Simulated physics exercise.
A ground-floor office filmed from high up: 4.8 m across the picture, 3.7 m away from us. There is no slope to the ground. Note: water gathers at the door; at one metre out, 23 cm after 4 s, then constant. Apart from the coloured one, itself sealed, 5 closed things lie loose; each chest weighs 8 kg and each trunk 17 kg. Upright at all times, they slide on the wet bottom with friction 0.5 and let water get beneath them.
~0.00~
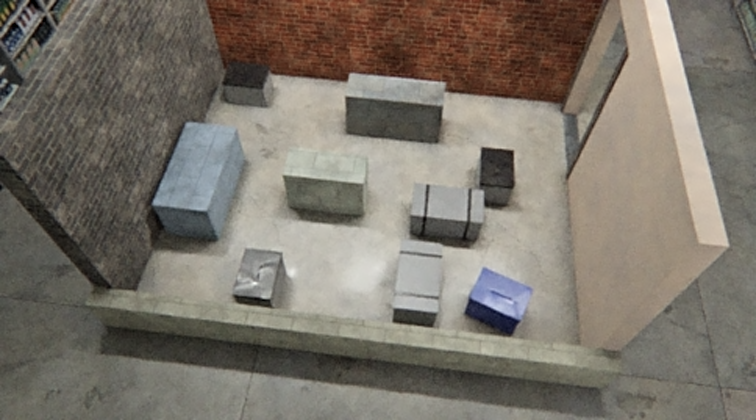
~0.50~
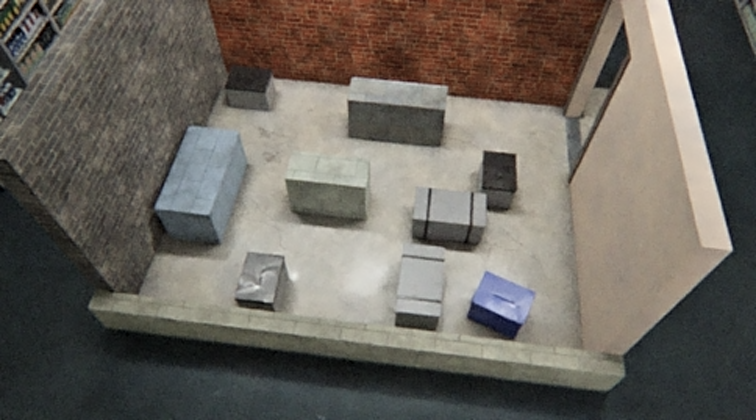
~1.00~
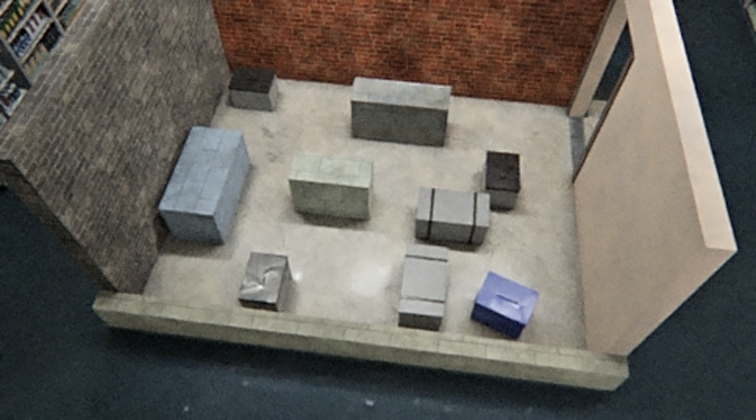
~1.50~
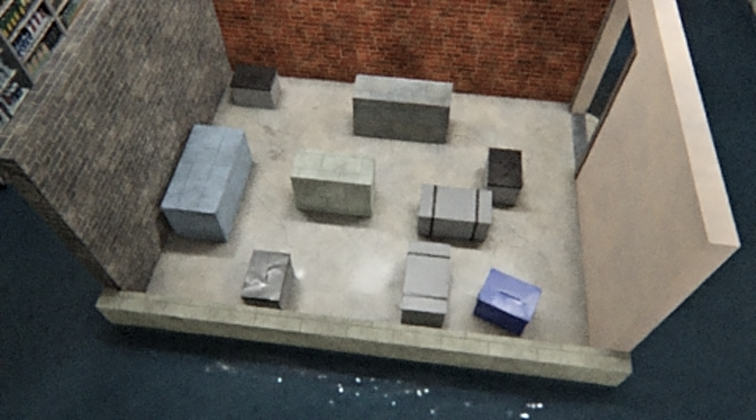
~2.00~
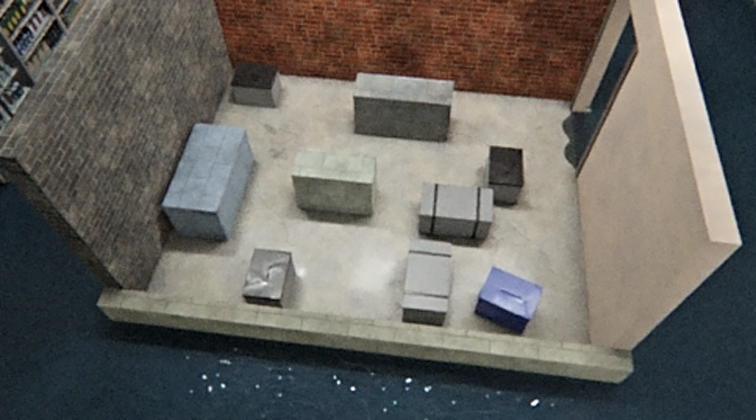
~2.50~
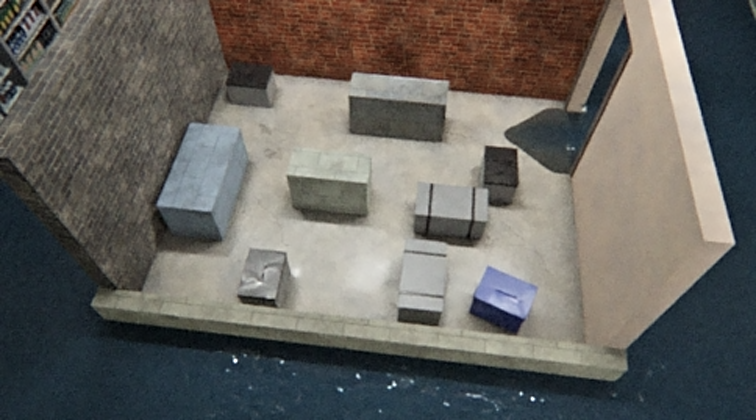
The clip opens on a high view of a walled room with a blue chest and grey boxes on its pale floor, as the ground outside turns dark with water. Glints appear beyond the low front wall, then a dark tongue of water enters through the right-hand doorway; the boxes stay still.
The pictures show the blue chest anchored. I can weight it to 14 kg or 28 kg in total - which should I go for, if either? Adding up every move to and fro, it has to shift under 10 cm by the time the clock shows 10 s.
14 kg will do.
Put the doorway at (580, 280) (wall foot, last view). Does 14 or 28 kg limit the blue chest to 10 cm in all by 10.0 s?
In that case neither load is enough.
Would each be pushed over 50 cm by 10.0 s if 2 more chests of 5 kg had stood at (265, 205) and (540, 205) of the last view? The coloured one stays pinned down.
In the order given, beyond the mark and then within the mark.
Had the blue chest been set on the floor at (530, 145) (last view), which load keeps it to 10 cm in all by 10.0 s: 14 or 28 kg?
Result: Both fail.
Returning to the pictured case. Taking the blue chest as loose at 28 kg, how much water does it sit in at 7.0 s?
1 cm, roughly.
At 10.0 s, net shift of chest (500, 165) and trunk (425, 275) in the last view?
In turn: 300 cm, 30 cm.
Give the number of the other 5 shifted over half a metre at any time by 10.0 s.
The count comes to 4.
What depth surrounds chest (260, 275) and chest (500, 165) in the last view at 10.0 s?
About 9 and 9 cm.
After 3.5 s the blue chest would be 0 cm from its start with 14 kg and 0 cm from its start with 28 kg; 0 cm of water round it then.
After 4.5 s the blue chest would be 0 cm from its start with 14 kg and 0 cm from its start with 28 kg; 0 cm of water round it then.
After 7.0 s the blue chest would be 0 cm from its start with 14 kg and 0 cm from its start with 28 kg; 1 cm of water round it then.
After 10.0 s the blue chest would be 0 cm from its start with 14 kg and 0 cm from its start with 28 kg; 4 cm of water round it then.
